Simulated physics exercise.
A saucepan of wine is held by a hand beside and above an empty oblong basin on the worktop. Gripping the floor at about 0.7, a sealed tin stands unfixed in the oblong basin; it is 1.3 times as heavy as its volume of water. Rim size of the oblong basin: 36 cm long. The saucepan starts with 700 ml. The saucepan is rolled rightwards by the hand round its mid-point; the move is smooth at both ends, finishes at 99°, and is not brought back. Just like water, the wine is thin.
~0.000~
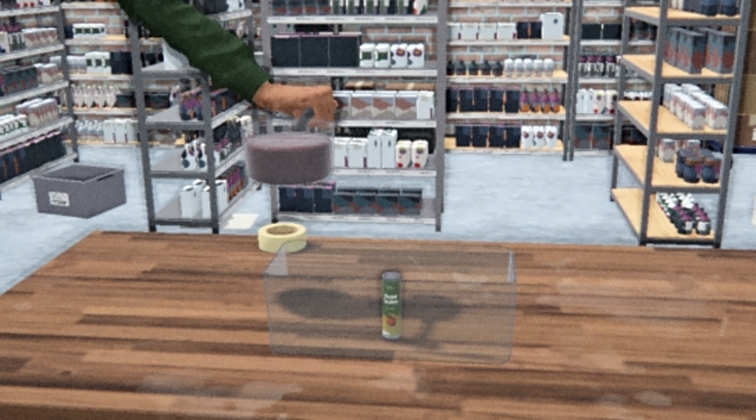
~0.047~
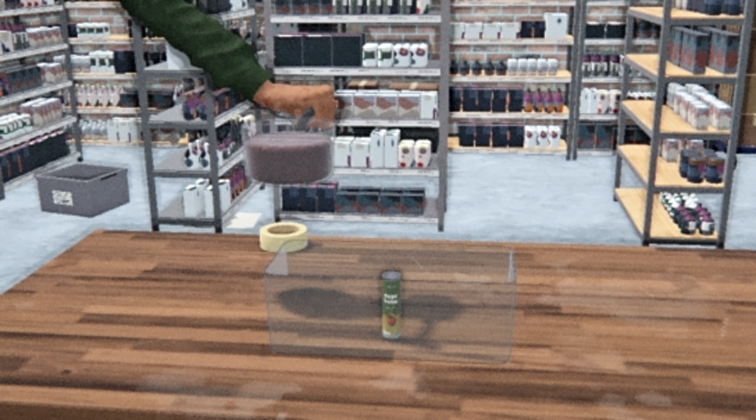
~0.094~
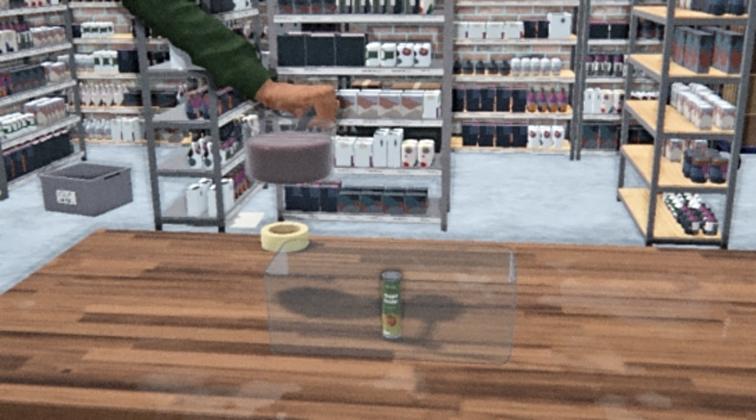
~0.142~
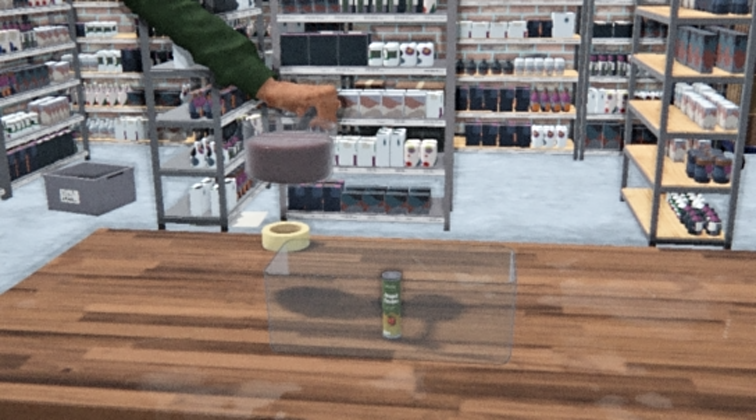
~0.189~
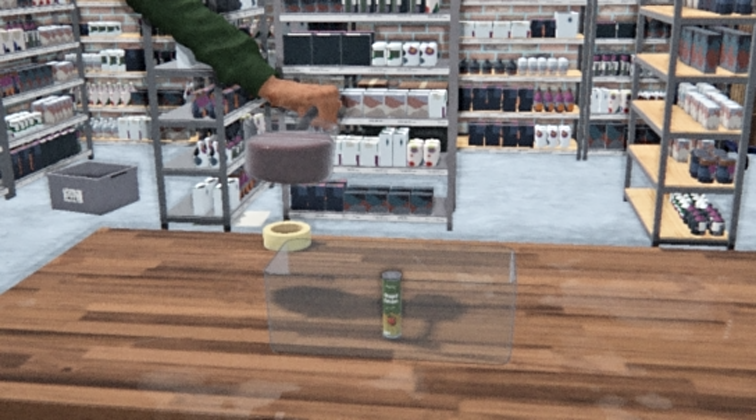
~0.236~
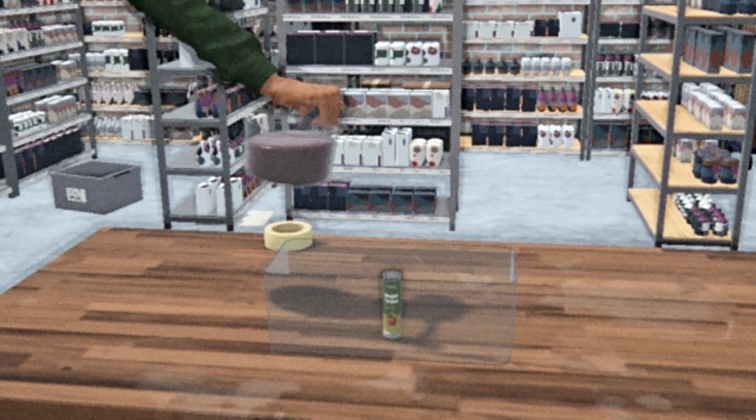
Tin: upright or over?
My guess is it's going to stay on its base.
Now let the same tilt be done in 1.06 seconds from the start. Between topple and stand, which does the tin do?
The tin stays on its base.
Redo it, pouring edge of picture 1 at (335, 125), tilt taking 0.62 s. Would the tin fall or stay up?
Then the tin comes down.
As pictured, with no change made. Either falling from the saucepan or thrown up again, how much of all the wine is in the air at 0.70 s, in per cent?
Some 20 per cent, I reckon.
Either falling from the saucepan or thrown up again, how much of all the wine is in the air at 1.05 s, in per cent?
Estimate: About 18 in a hundred.
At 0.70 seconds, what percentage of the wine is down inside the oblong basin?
About 2%.
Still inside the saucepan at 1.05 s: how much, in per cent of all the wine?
Share remaining: Approx. 20 %.
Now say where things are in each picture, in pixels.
It leans 0°; its right rim is at (333, 127); the wine meets the walls at (248, 139) and (332, 141); the oblong basin's rim runs from (275, 258) to (514, 265); the tin's top is at (391, 278), in the first frame.
It leans 0°; its right rim is at (333, 127); the wine meets the walls at (248, 139) and (332, 141), in the second frame.
It leans 1°; its right rim is at (334, 128); the wine meets the walls at (249, 139) and (333, 140), in the third frame.
It leans 3°; its right rim is at (335, 129); the wine meets the walls at (249, 138) and (333, 140), in the fourth frame.
It leans 5°; its right rim is at (336, 130); the wine meets the walls at (250, 138) and (334, 140), in the fifth frame.
It leans 8°; its right rim is at (337, 132); the wine meets the walls at (250, 138) and (335, 140), in the sixth frame.
After 0.70 s the tilt is 56° and 78 per cent is still to pour; the tin stands where it began.
After 1.05 s the tilt is 90° and 21 per cent is still to pour; the tin stands where it began.
After 1.41 s the tilt is 99° and 2 per cent is still to pour; the tin stands where it began.
After 1.80 s the tilt is 99° and 0 per cent is still to pour; the tin stands where it began.
In the end the tin stands where it began.
